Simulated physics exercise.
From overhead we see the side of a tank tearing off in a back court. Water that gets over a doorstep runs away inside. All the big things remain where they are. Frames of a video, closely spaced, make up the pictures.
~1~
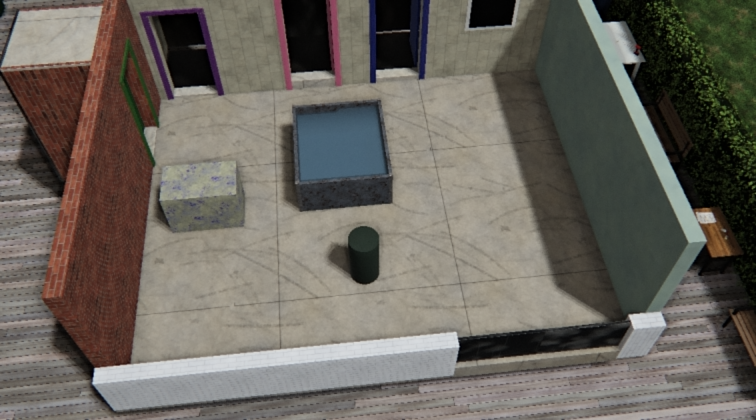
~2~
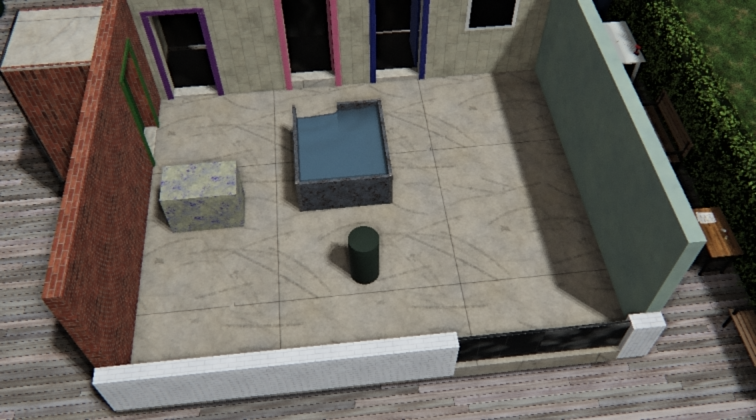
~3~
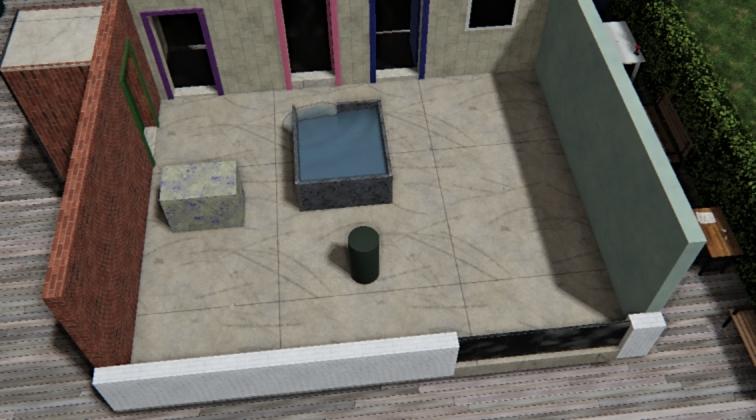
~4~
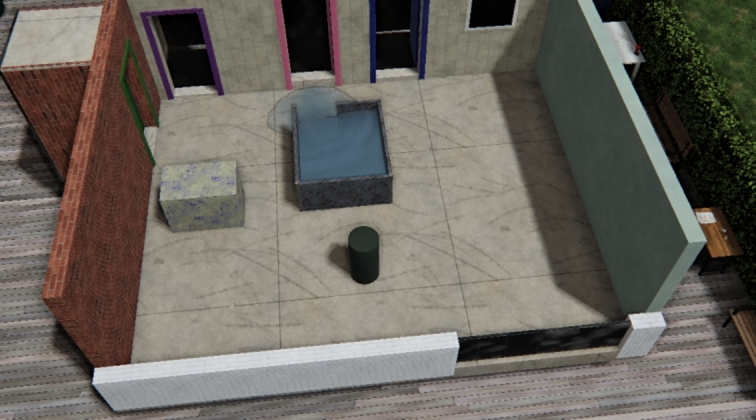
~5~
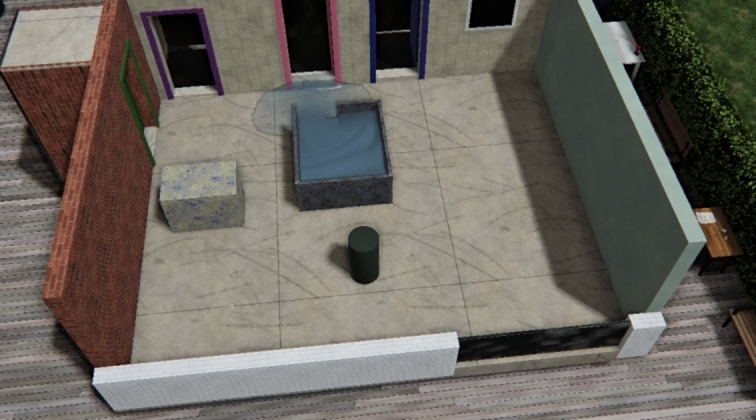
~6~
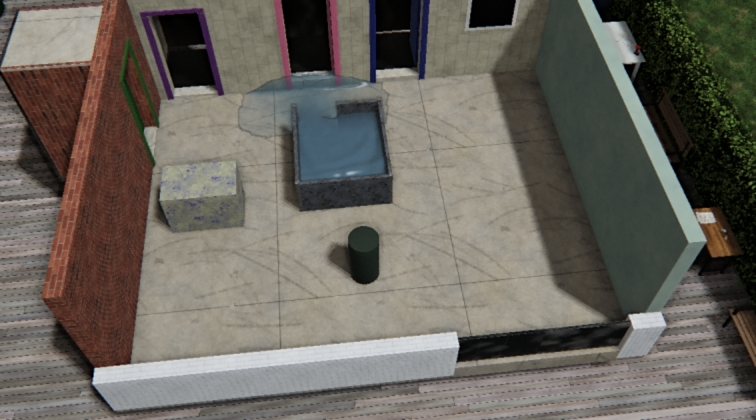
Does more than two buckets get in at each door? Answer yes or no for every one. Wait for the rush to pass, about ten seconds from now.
Green door: Yes, purple door: Yes, blue door: No, pink door: Yes.
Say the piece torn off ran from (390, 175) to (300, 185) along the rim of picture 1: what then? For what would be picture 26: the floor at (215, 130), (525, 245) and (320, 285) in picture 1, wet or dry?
Point by point: Untouched, swamped and swamped.
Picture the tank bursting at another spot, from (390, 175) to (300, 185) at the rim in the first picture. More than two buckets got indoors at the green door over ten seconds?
Result - green door: Within bounds.
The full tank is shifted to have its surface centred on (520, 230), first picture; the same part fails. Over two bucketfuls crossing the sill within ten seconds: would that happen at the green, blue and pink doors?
Going door by door, the green door breaks the limit, then the blue door breaks the limit, then the pink door comes in under.
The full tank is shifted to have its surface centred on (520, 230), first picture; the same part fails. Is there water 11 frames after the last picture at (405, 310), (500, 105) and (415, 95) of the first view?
First spot bare, second swamped, third swamped.
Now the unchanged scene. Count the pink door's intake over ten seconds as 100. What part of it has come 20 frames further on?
Roughly 95 per cent.
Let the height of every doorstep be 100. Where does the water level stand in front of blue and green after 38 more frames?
The first is near 40 per cent, the second near 180 per cent.
A moment on, water covers 10 % of the floor; the green door not reached, the purple door wet at the sill, nothing in, the blue door wet at the sill, nothing in, the pink door over two buckets in.
Next, water covers 20 % of the floor; the green door under two buckets in, the purple door under two buckets in, the blue door wet at the sill, nothing in, the pink door far over two buckets in.
Then, water covers 35 % of the floor; the green door over two buckets in, the purple door under two buckets in, the blue door wet at the sill, nothing in, the pink door far over two buckets in.
Later, water covers 55 % of the floor; the green door far over two buckets in, the purple door over two buckets in, the blue door wet at the sill, nothing in, the pink door far over two buckets in.
In the end, water covers 90 % of the floor; the green door far over two buckets in, the purple door over two buckets in, the blue door wet at the sill, nothing in, the pink door far over two buckets in.
